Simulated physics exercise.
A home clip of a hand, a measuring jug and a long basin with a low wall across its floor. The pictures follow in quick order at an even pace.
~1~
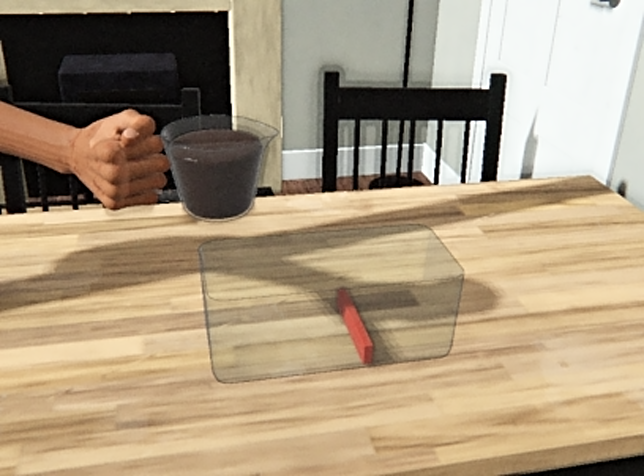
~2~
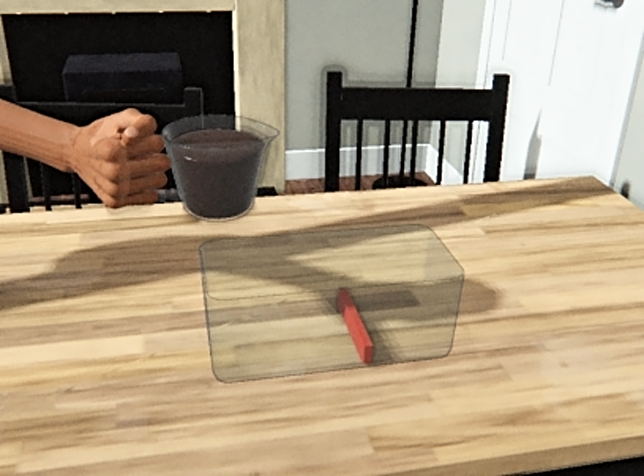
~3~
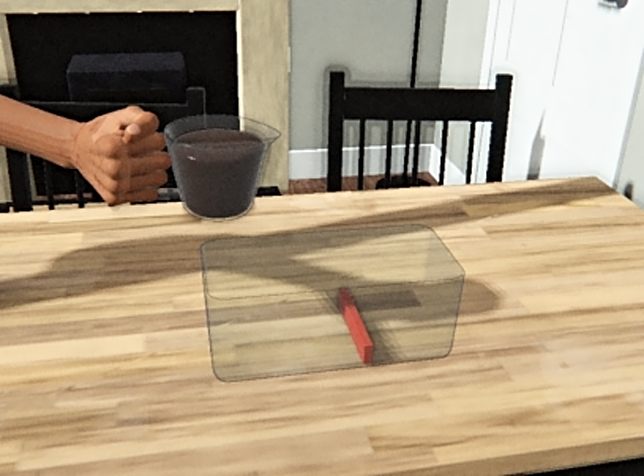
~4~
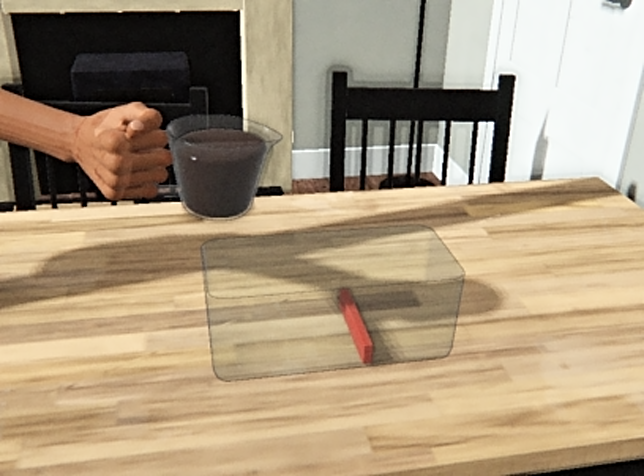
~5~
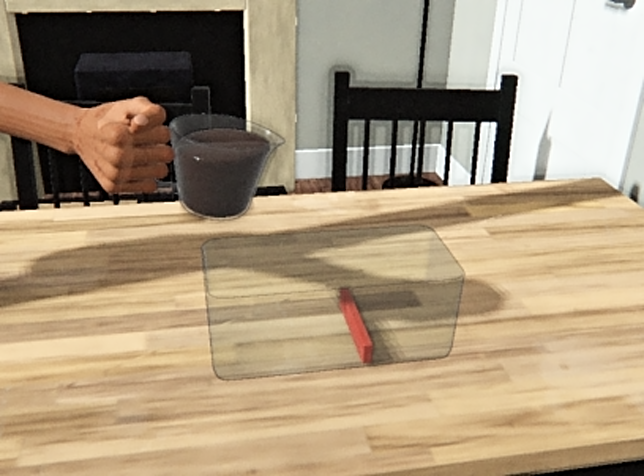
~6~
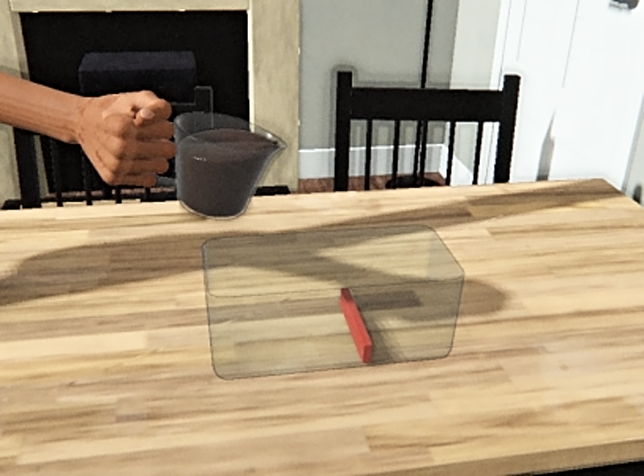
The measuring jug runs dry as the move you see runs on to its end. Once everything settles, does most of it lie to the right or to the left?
To the left.
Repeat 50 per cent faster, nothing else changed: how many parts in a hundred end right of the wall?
Near 10 %.
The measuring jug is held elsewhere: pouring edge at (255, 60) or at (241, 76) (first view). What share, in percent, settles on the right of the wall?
10 %, then 15 %.
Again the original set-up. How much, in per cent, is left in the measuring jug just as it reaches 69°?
Near 55 percent is still in there.
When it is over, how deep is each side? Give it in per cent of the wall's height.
The left side sits at 60 per cent and the right side at 10.
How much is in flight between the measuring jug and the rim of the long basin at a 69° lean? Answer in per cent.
20 in a hundred.
A moment on, the tilt is 69° and 56 per cent is still to pour, 23 is left of the wall and 1 right of it.
Next, the tilt is 107° and 3 per cent is still to pour, 85 is left of the wall and 5 right of it.
Then the tilt is 120° and 0 per cent is still to pour, 89 is left of the wall and 9 right of it.
Later the tilt is 120° and 0 per cent is still to pour, 89 is left of the wall and 9 right of it.
At rest 89 per cent lies left of the wall, 9 right of it and 2 outside.
